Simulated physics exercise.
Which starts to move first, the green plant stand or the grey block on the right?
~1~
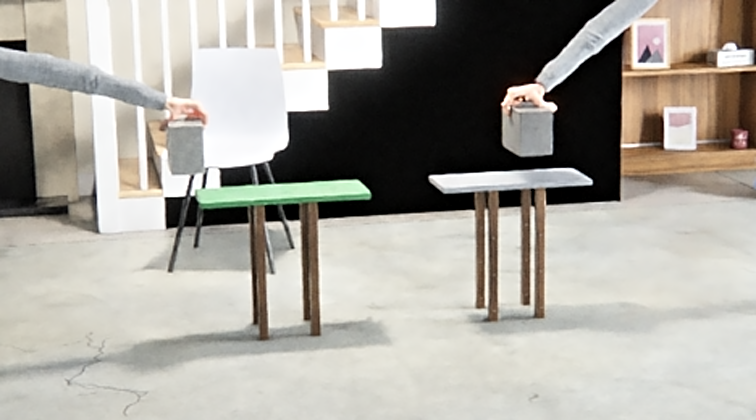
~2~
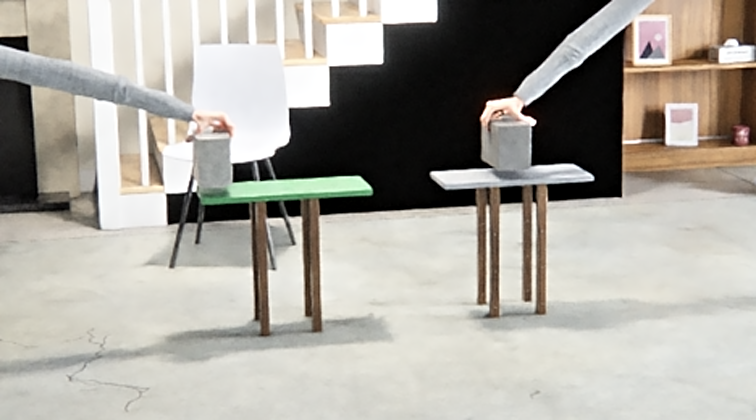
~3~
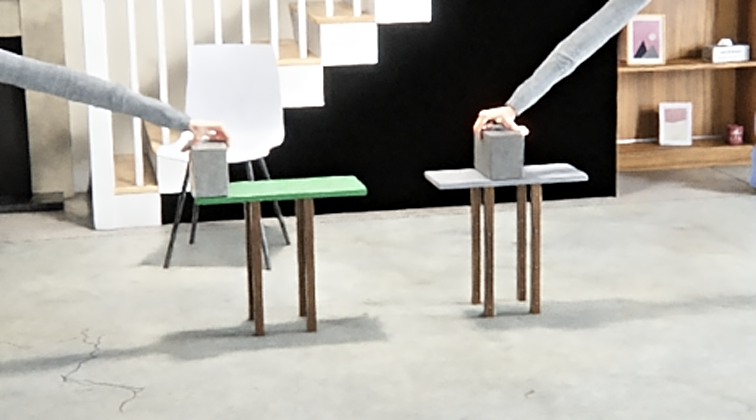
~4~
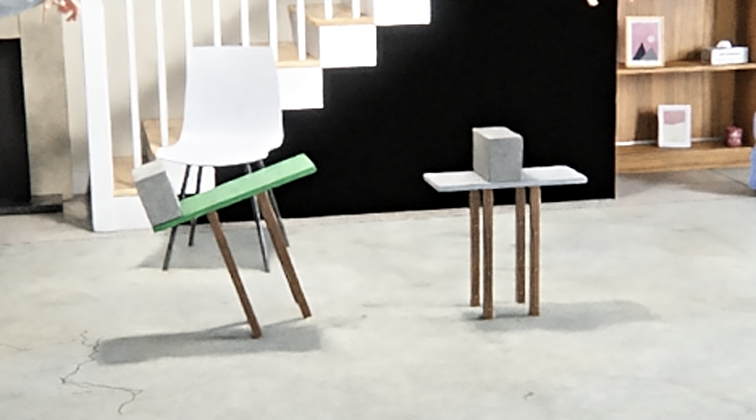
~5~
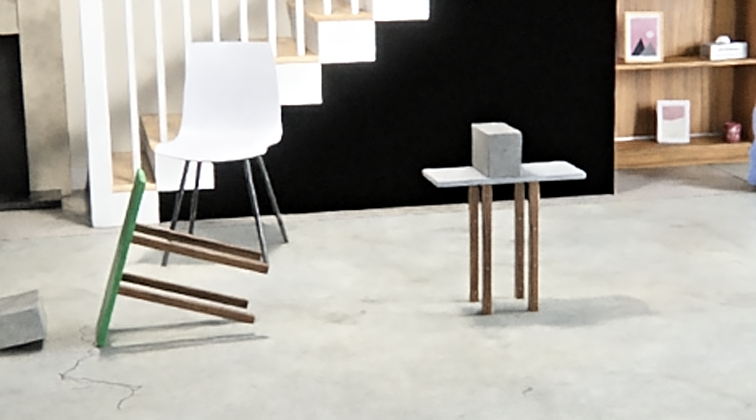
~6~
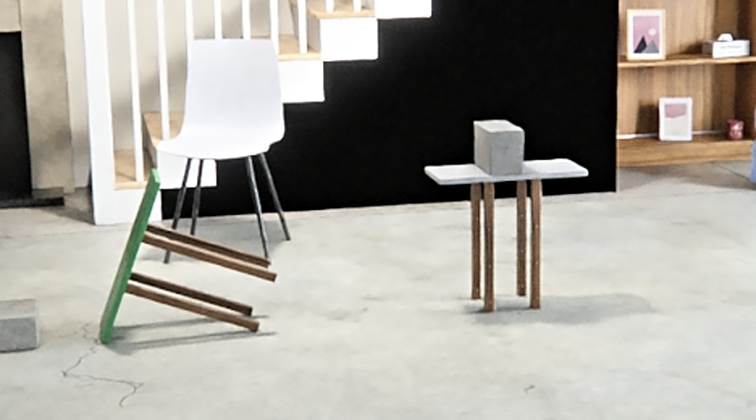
The grey block on the right moves first, as a hand lowers it to the grey table. The green plant stand only starts to tip later, once the blocks have been set down.
